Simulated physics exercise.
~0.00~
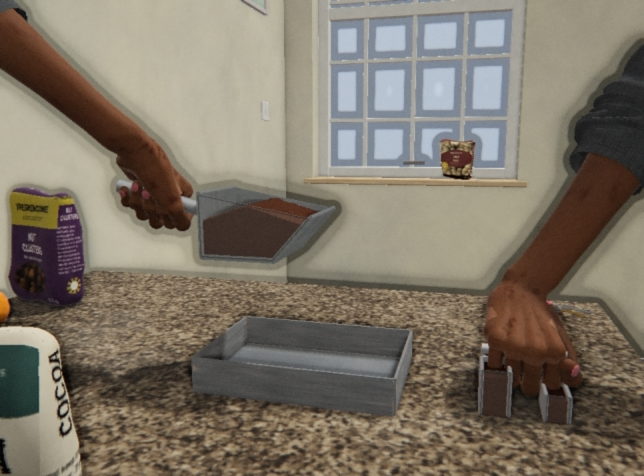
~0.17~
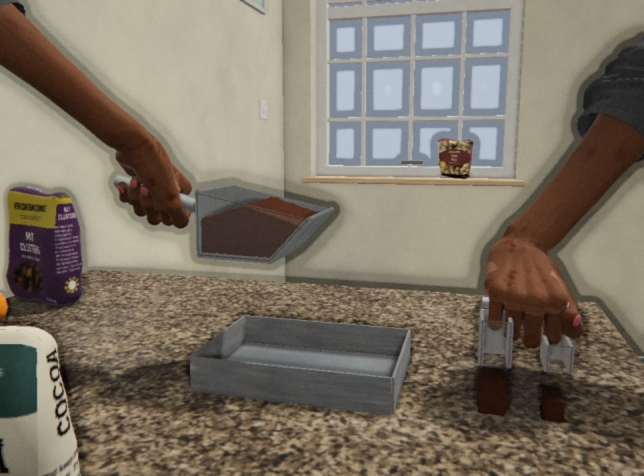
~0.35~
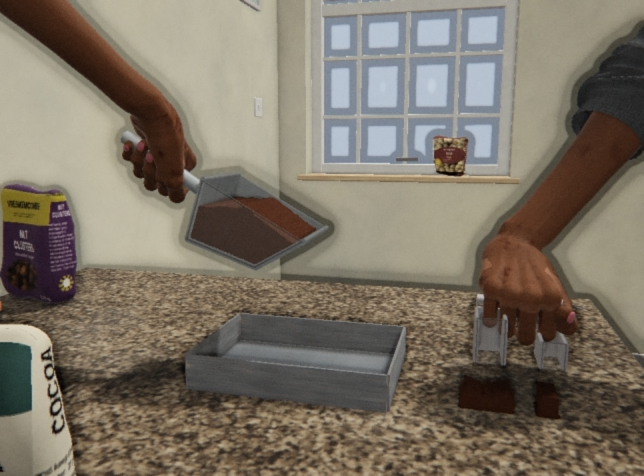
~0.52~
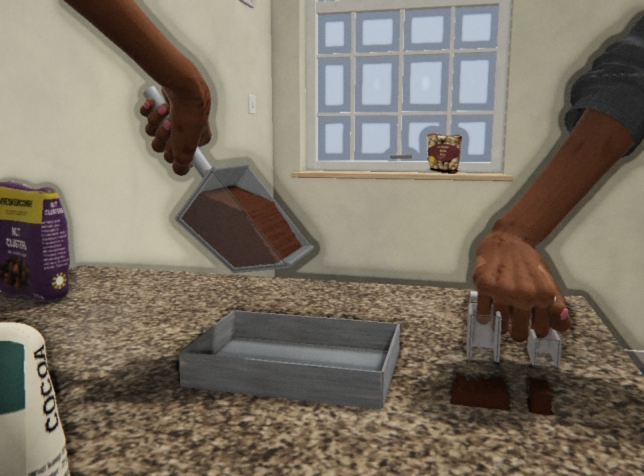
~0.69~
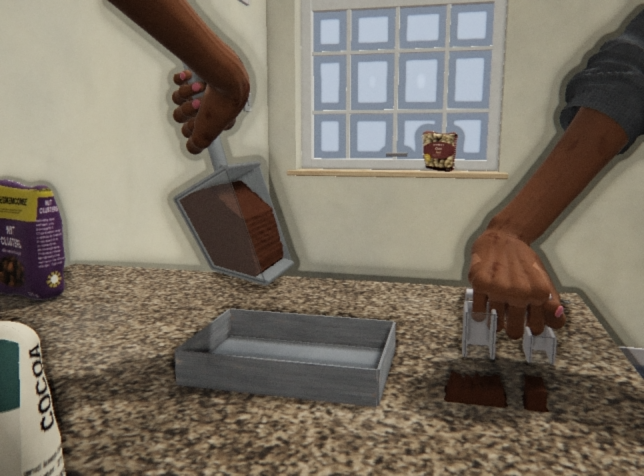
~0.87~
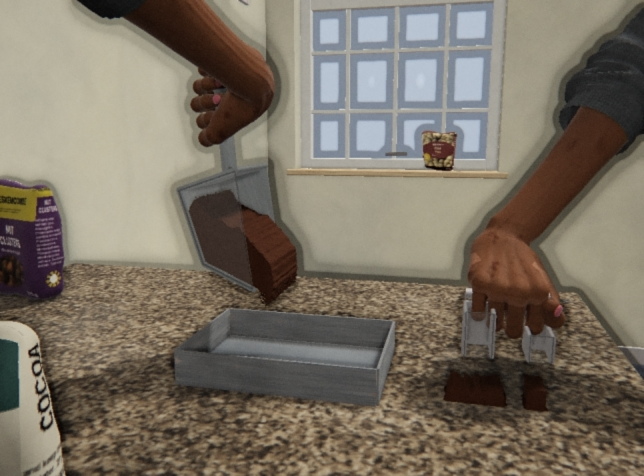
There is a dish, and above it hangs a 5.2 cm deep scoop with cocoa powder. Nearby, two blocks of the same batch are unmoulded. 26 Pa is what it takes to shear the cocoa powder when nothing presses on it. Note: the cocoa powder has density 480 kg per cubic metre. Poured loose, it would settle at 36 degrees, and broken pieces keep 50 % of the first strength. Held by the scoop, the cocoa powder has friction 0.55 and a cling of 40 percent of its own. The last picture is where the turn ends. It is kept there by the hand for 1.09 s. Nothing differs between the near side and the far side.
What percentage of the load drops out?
About 74 %.
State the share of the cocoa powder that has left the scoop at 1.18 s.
60 per cent.
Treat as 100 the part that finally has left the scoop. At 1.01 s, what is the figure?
60 per cent.
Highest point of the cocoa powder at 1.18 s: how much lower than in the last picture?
I'd put it at close to 4.5 cm.
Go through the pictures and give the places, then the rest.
The first frame shows lip at (308, 217), tilt 0 degrees; top of the cocoa powder at (243, 206); blocks stand 4.8 cm, 2.6 cm (left to right).
The second frame shows lip at (307, 218), tilt 2 degrees; top of the cocoa powder at (244, 206); blocks stand 4.0 cm, 2.6 cm (left to right).
The third frame shows lip at (302, 239), tilt 19 degrees; top of the cocoa powder at (223, 206); blocks stand 2.3 cm, 2.6 cm (left to right).
The fourth frame shows lip at (288, 262), tilt 40 degrees; top of the cocoa powder at (202, 195); blocks stand 2.2 cm, 2.6 cm (left to right).
The fifth frame shows lip at (267, 280), tilt 61 degrees; top of the cocoa powder at (209, 189); blocks stand 2.2 cm, 2.6 cm (left to right).
The sixth frame shows lip at (255, 287), tilt 72 degrees; top of the cocoa powder at (197, 200); blocks stand 2.2 cm, 2.6 cm (left to right).
After 1.01 s, the scoop is at 72 degrees and 43 % has left it.
After 1.18 s, the scoop is at 72 degrees and 59 % has left it.
After 1.35 s, the scoop is at 72 degrees and 71 % has left it.
After 1.52 s, the scoop is at 72 degrees and 74 % has left it.
After 1.74 s, at the end, the scoop is at 72 degrees and 74 % has left it.
